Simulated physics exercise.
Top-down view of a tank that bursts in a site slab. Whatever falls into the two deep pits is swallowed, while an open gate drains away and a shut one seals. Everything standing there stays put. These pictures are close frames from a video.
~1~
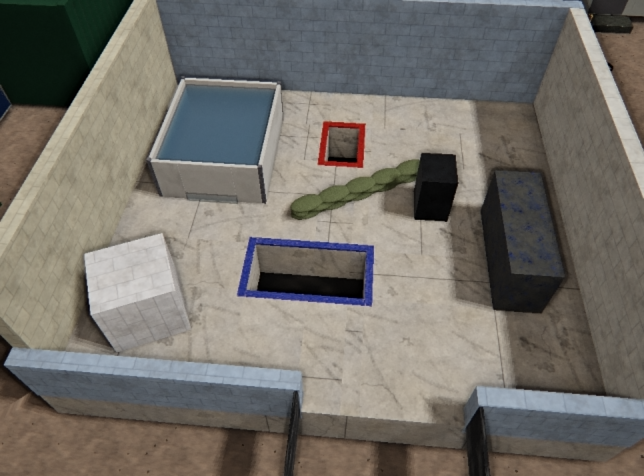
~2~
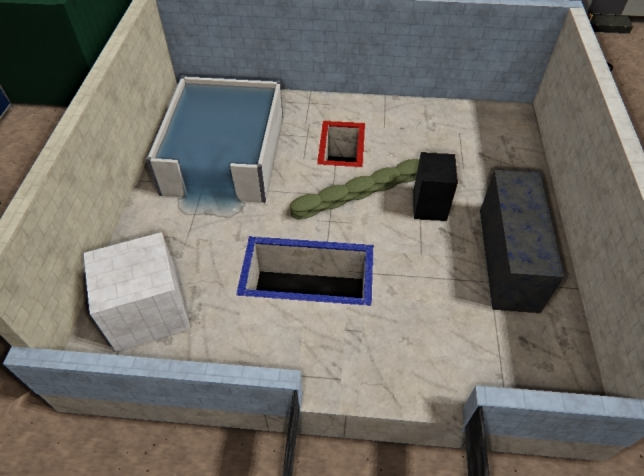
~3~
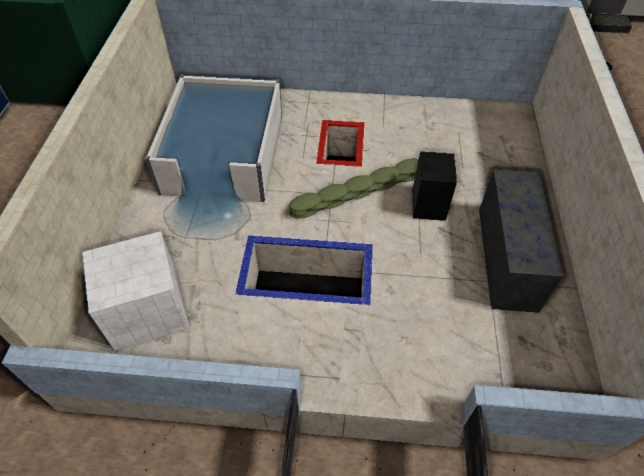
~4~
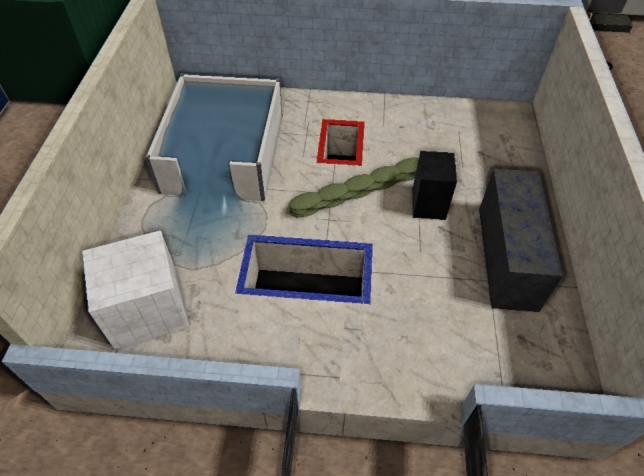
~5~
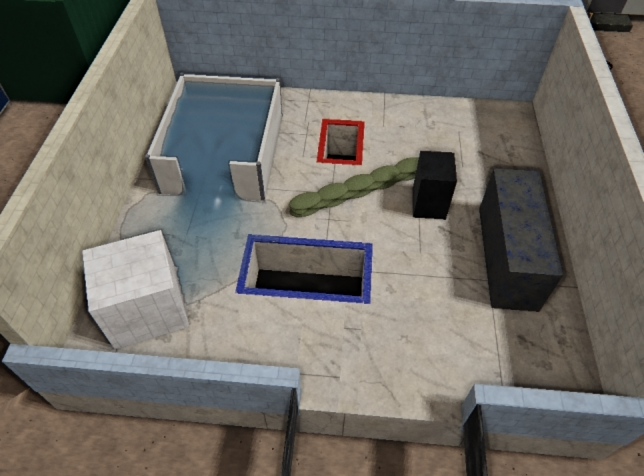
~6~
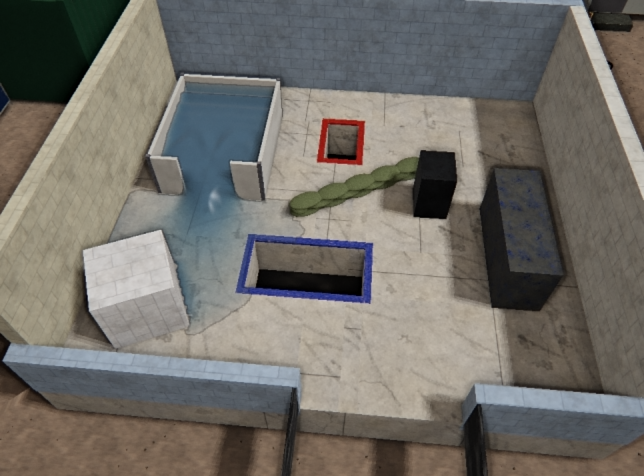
Water pours from a gap in the front of a white-walled tank at the back left of a walled, pale stone slab, seen from high above by a still camera. A red-framed square opening, a green twisted barrier, black blocks, a blue-framed pit and a white block stand around it. The water fans out over the floor toward the viewer, spreading between the white block and the pit.
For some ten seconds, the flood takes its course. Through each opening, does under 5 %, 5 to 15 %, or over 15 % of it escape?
Gate: Five per cent up to fifteen; red pit: Smaller than five per cent; blue pit: Greater than fifteen per cent.
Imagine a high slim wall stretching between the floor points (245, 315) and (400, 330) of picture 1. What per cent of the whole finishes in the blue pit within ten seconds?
Blue: About 25 %.
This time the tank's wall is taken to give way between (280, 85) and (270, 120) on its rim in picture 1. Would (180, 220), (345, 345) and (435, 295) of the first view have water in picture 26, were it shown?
Listed in order, they come out without a puddle, without a puddle and without a puddle.
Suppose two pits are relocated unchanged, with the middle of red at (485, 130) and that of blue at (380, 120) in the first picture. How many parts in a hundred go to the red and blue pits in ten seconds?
Measured shares in per cent - red 4, blue 2.
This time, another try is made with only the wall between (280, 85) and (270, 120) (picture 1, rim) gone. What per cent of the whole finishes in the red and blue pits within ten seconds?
In percent: Red 55, blue 0.
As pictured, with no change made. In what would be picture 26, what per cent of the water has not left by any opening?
I'd estimate close to 88 per cent.
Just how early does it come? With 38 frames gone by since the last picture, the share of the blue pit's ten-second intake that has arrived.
Around 70 %.
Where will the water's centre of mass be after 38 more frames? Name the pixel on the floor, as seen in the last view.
It is near (259, 231).
A moment on, water covers 15 % of the floor; the gate 0 %, the red pit 0 %, the blue pit 3 %.
Next, water covers 25 % of the floor; the gate 0 %, the red pit 0 %, the blue pit 6 %.
Then, water covers 40 % of the floor; the gate 2 %, the red pit 0 %, the blue pit 9 %.
Later, water covers 60 % of the floor; the gate 6 %, the red pit 0 %, the blue pit 14 %.
In the end, water covers 80 % of the floor; the gate 10 %, the red pit 1 %, the blue pit 20 %.
